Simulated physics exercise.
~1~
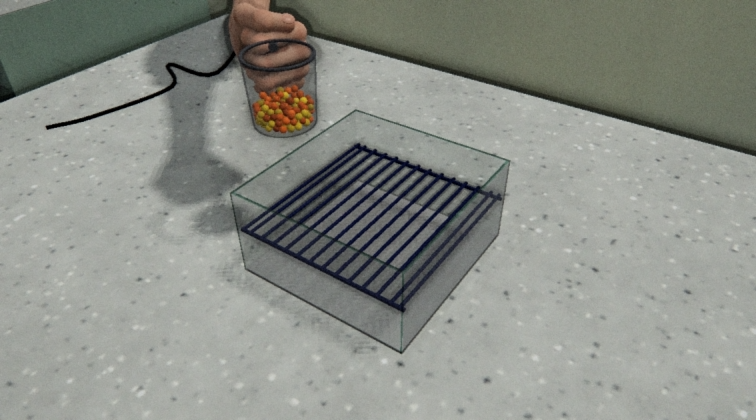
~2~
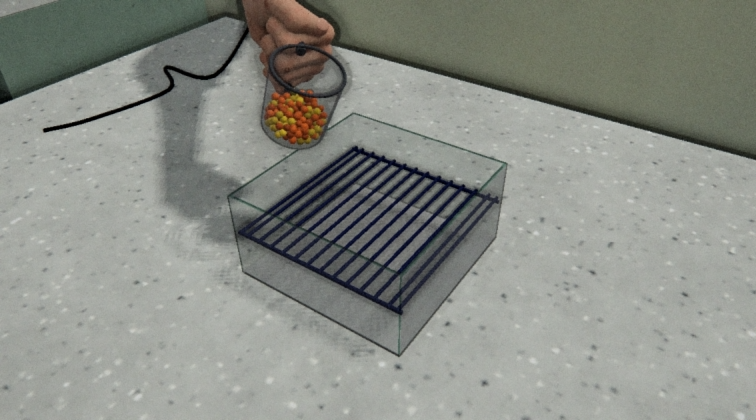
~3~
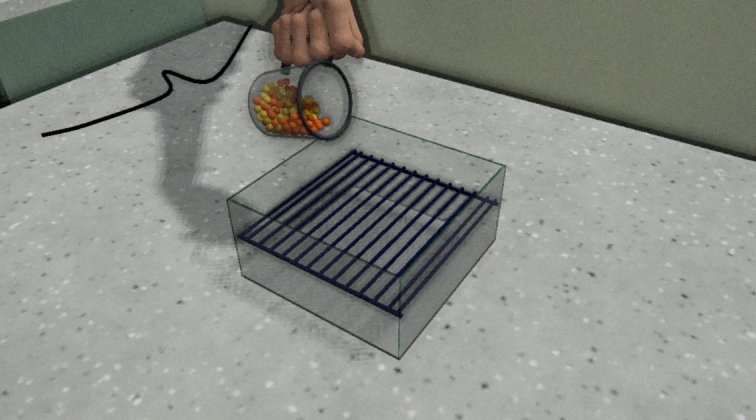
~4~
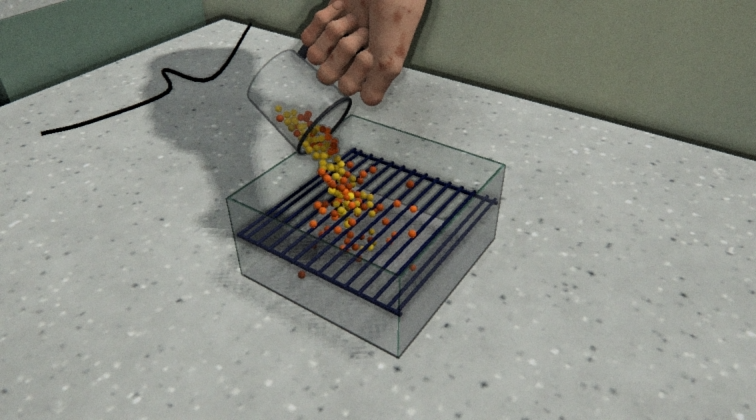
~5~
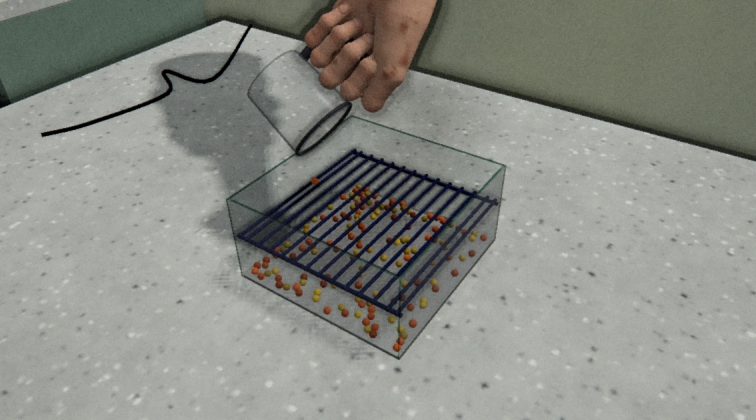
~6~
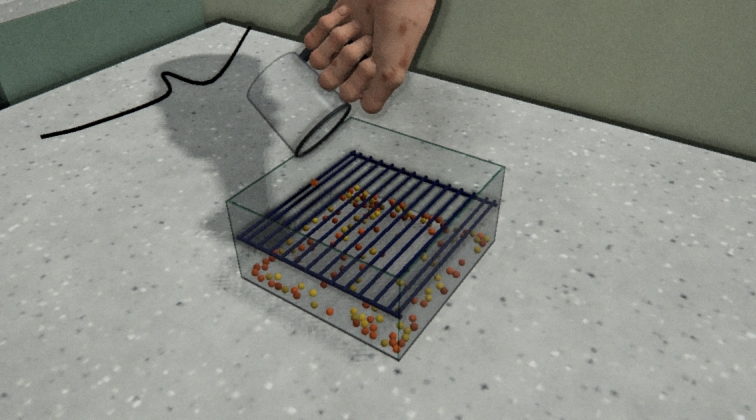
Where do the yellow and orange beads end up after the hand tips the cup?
The yellow beads pass through the rack into the clear box below, and nearly all of the orange ones do too.
